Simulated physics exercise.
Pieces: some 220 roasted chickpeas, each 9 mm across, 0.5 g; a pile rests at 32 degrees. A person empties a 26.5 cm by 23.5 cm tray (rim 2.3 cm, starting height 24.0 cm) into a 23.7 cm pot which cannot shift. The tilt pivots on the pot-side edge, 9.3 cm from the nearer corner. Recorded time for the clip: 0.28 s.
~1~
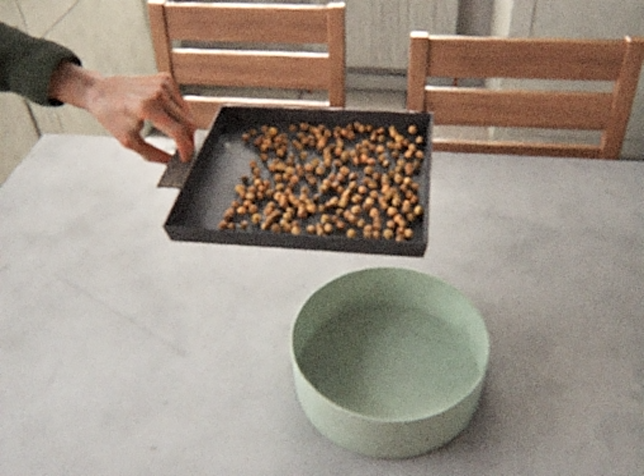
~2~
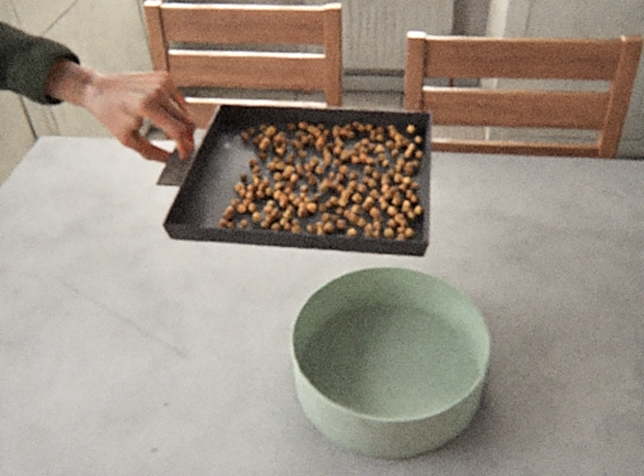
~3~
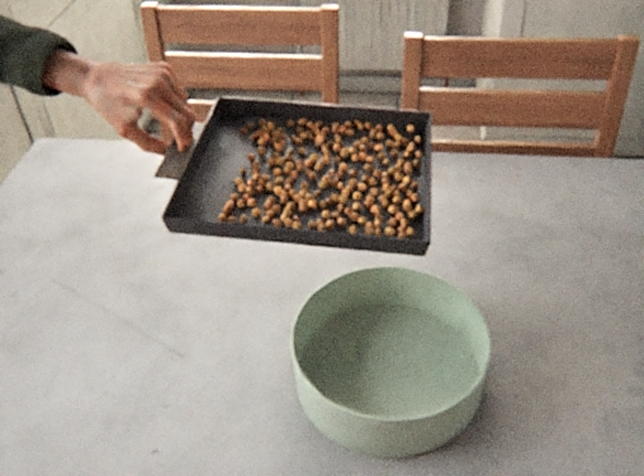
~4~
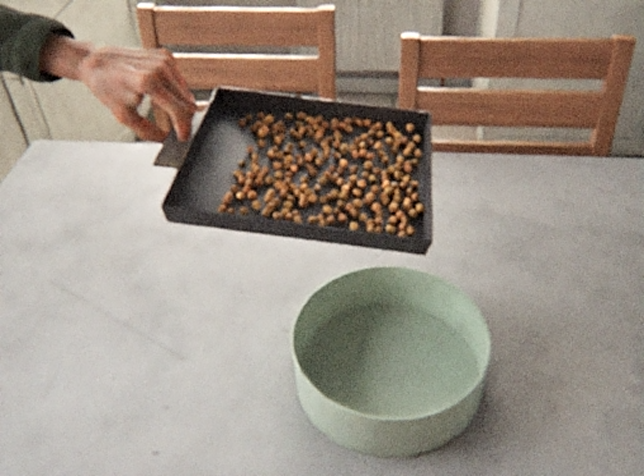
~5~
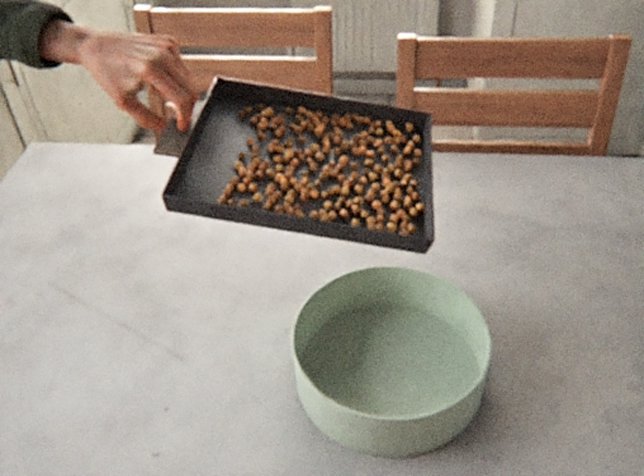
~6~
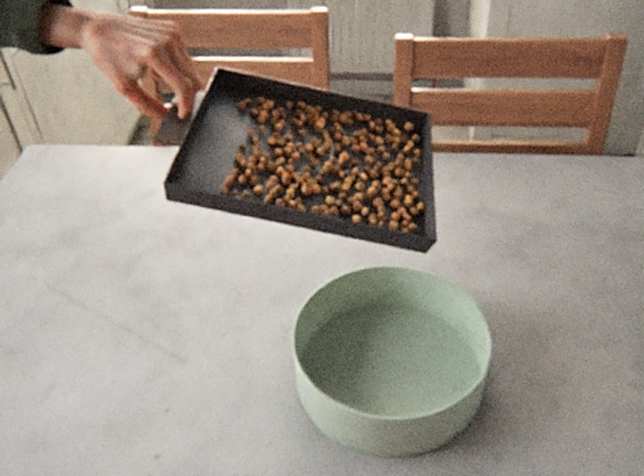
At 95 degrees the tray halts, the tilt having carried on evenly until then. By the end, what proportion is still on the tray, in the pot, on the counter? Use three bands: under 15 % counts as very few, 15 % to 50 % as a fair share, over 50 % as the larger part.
Tray: Very few; pot: A fair share; counter: The larger part.
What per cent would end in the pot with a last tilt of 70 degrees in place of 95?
0 percent.
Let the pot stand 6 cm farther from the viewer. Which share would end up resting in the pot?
In that case about 50 percent would end up there.
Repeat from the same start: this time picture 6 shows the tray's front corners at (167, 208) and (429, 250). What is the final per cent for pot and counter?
Split: Pot = 95, counter = 0.
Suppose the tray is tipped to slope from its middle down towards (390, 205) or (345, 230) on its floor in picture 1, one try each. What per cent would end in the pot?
I'd put it at roughly 80 per cent for the first tilt and roughly 100 per cent for the second.
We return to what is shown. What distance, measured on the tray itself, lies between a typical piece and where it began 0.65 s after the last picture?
By then it sits near 7 cm from where it began.
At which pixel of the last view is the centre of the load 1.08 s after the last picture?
I reckon close to (423, 156).
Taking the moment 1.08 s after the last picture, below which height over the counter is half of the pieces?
About 28 cm.
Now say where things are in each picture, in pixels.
In the first picture, tray tilt 0 degrees, front corners at (167, 224) and (424, 240); middle of the pieces at (333, 178); pot at (389, 335).
In the second picture, tray tilt 1 degrees, front corners at (167, 222) and (425, 240); middle of the pieces at (333, 177).
In the third picture, tray tilt 3 degrees, front corners at (166, 215) and (426, 239), lowest corner right back; middle of the pieces at (332, 174).
In the fourth picture, tray tilt 6 degrees, front corners at (166, 204) and (428, 238), lowest corner right back; middle of the pieces at (332, 169).
In the fifth picture, tray tilt 10 degrees, front corners at (166, 193) and (430, 237), lowest corner right back; middle of the pieces at (333, 165).
In the sixth picture, tray tilt 13 degrees, front corners at (168, 181) and (433, 236), lowest corner right back; middle of the pieces at (334, 161); pot at (390, 333).
Then, 0.65 s after the last picture, tilt 52 degrees; the tray holds 100 %, the pot 0 %.
Then, 1.08 s after the last picture, tilt 77 degrees; the tray holds 100 %, the pot 0 %.
Then, 1.59 s after the last picture, tilt 95 degrees; the tray holds 35 %, the pot 0 %.
In the end, tray 0 %, pot 25 %, counter 75 %.
